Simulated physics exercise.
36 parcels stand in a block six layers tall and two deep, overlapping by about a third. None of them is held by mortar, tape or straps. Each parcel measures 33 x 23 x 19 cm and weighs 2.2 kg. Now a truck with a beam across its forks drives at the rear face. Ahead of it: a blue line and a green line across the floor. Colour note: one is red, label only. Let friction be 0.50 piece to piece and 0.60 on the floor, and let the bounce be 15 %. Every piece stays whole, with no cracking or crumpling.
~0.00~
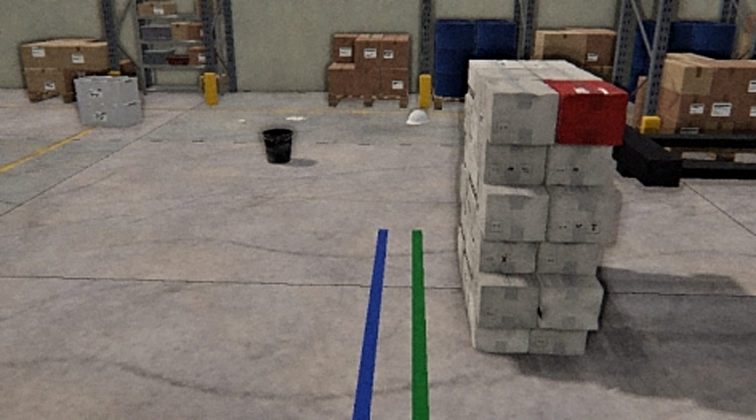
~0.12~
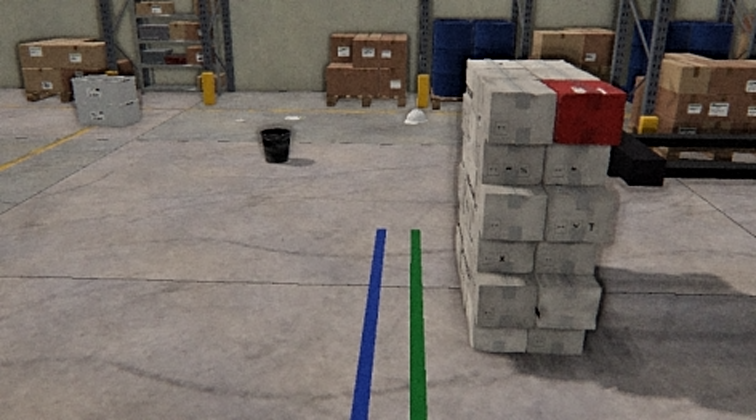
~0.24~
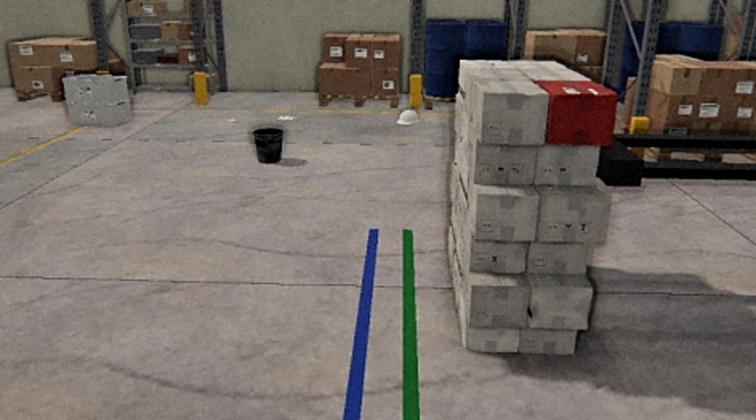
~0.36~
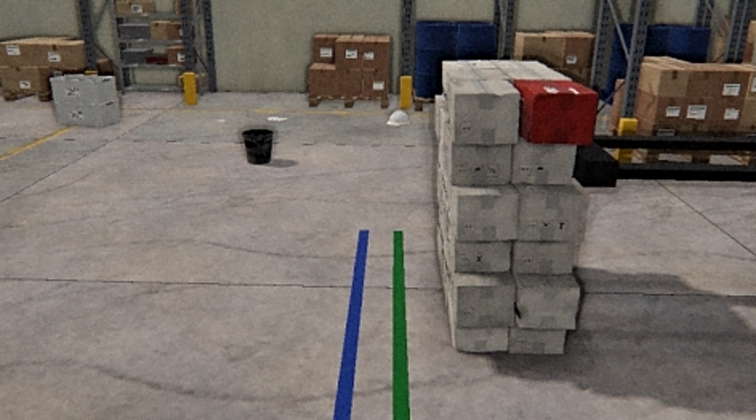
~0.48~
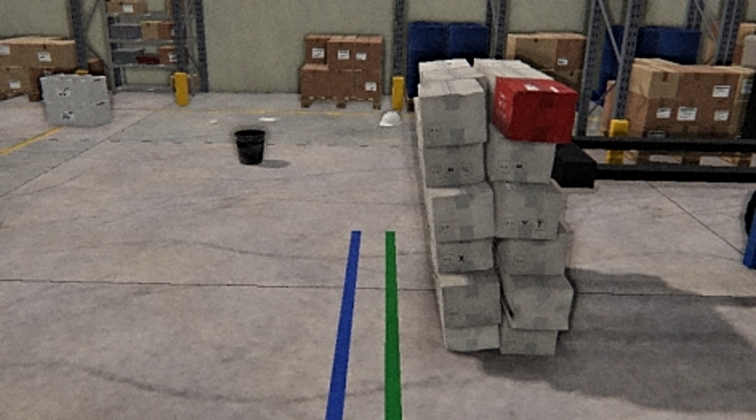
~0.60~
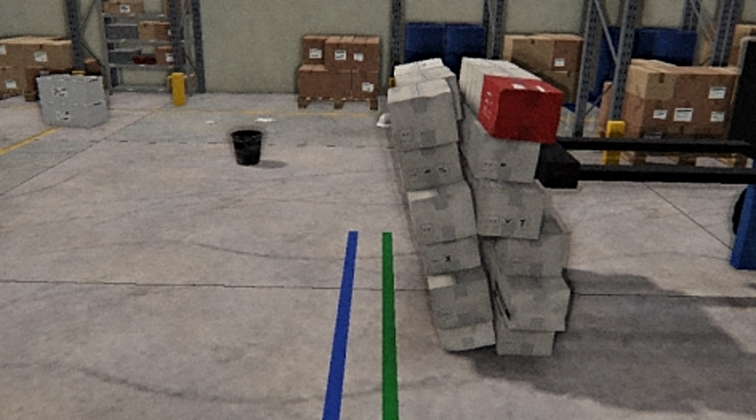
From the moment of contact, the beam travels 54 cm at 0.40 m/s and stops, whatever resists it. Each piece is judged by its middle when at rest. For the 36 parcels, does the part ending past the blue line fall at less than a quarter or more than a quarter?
It falls at upwards of a quarter.
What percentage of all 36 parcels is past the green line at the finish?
About 60 percent of them.
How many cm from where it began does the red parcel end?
I'd say the red one ends up around 130 cm away.
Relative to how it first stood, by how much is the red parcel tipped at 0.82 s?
Around 10° from its start.
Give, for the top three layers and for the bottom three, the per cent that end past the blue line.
I'd put the top at 70 per cent and the bottom at 20 per cent.
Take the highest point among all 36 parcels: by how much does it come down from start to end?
It sits roughly 50 centimetres lower.
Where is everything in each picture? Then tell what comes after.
In the first frame (places mark the middle of the side facing us; the camera pans a little), beam (661, 174) 9 cm from the stack; green line, near end, (420, 359); blue line, near end, (368, 357); red parcel (593, 120); nothing disturbed.
The second frame shows beam (645, 173) 40 mm from the stack; red parcel (591, 119).
The third frame shows beam (623, 173) 8 mm in; red parcel (583, 120).
The fourth frame shows beam (598, 174) 56 mm in; red parcel (564, 119) shifted 37 mm; 24 disturbed, none past the blue line.
The fifth frame shows beam (576, 175) 10 cm in; red parcel (543, 117) shifted 8 cm; steepest lean 7°, the parcel at (454, 163); 29 disturbed, none past the blue line.
The sixth frame shows beam (560, 176) 15 cm in; green line, near end, (389, 361); blue line, near end, (338, 360); red parcel (529, 116) leaning 4°; steepest lean 12°, the parcel at (451, 251); 28 disturbed, none past the blue line.
After 0.82 s, none of the 36 parcels past the blue line, 28 disturbed; red parcel leaning 11°.
After 1.06 s, 8 of the 36 parcels past the blue line; red parcel leaning 23°, 8 cm lower.
After 1.42 s, 14 of the 36 parcels past the blue line; red parcel on its side.
At rest (3.7 s), 16 of the 36 parcels past the blue line; red parcel on its side. That is 44 per cent. As the last picture would show them, middles, red parcel near (357, 404).
